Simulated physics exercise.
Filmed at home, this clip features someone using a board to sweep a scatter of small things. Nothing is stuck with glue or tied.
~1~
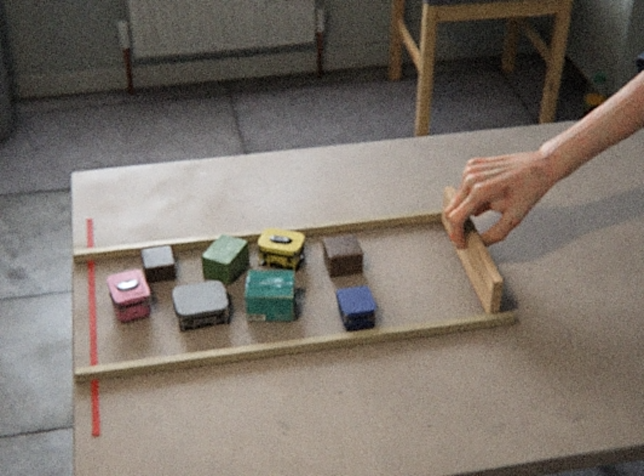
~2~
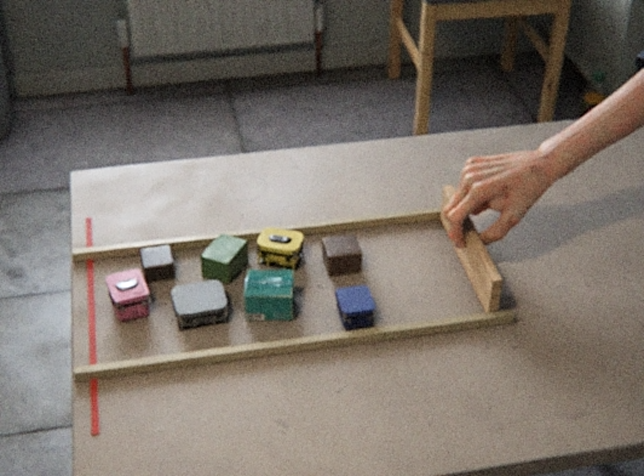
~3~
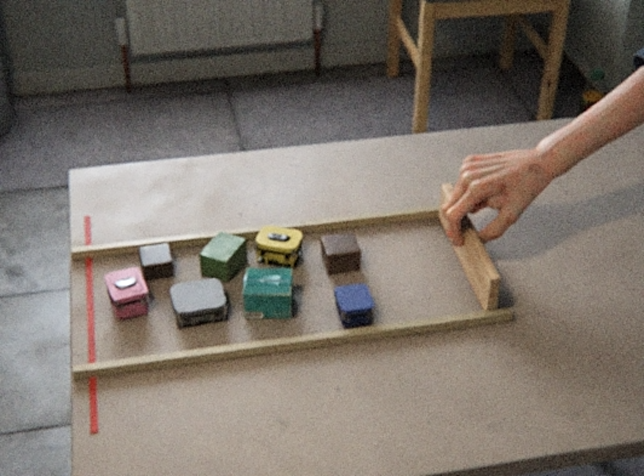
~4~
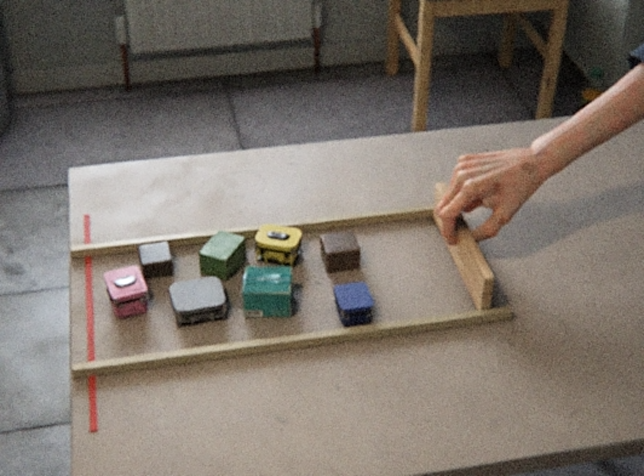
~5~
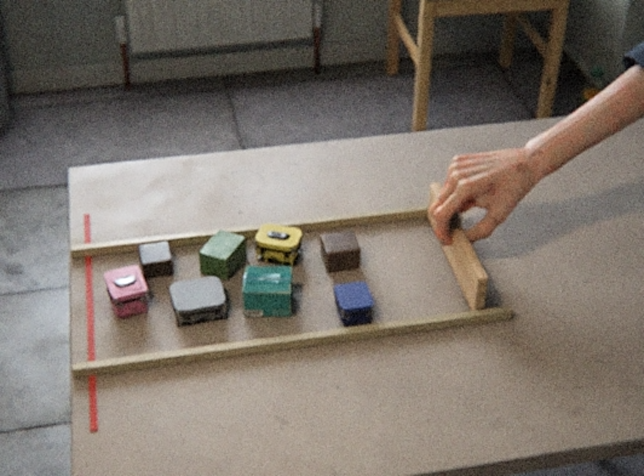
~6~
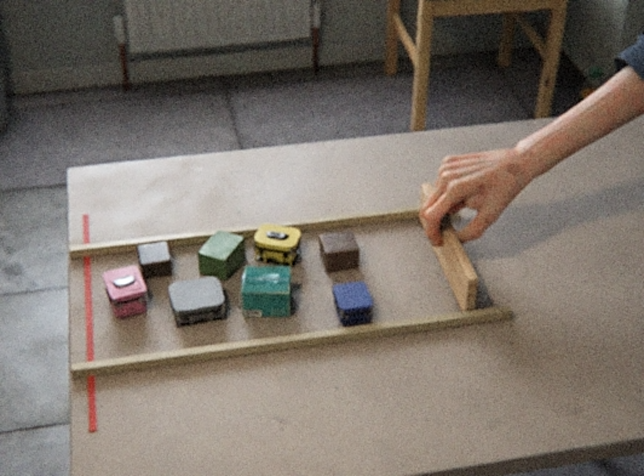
To begin with, a hand grips a wooden board at the right end of two rails on a table, with small coloured cases and blocks scattered between them. The hand then slides the board a short way left, while the objects and the red tape at left stay put.
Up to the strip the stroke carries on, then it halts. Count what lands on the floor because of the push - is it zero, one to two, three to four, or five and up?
Missing: Five at minimum.
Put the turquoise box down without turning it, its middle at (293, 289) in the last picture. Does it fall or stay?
Placed like that, the turquoise box cannot stay.
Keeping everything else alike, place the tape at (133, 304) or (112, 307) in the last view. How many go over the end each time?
Down on the floor: 3 and 4.
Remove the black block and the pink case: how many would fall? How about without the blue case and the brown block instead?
Falls come to 3 the first time and 5 the other time.
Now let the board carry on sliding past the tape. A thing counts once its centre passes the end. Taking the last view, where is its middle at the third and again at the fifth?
Roughly (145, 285) and then roughly (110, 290).
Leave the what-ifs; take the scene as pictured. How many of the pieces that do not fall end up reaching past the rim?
Number: 3.
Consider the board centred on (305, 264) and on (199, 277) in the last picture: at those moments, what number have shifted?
I count 5 first and 8 after.
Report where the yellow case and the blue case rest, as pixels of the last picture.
In the last picture, roughly (71, 263) and (72, 350).
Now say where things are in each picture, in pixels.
The first picture shows pink case (129, 296); black block (158, 264); grey case (201, 306); board (470, 249); tape (92, 314).
The second picture shows black block (158, 264); yellow case (281, 249).
The third picture shows grey case (199, 303); blue case (354, 307).
The fourth picture shows pink case (127, 292); green block (223, 255).
The fifth picture shows black block (156, 260); turquoise box (268, 291).
The sixth picture shows pink case (126, 292); black block (155, 260); grey case (197, 302); board (446, 246); tape (89, 309).
Early on, none off yet; pink case at rest near (126, 292); black block at rest near (155, 260); grey case at rest near (197, 302).
A while later, none off yet; pink case travelled a little near (102, 291); black block at rest near (153, 260); grey case travelled about its own width near (142, 305).
Further along, one off so far; pink case in the air near (45, 462); black block travelled well along near (62, 267); grey case travelled well along near (70, 298).
Finally, the number that fall off is five or more; lost, turquoise box, green block, grey case, black block and pink case.
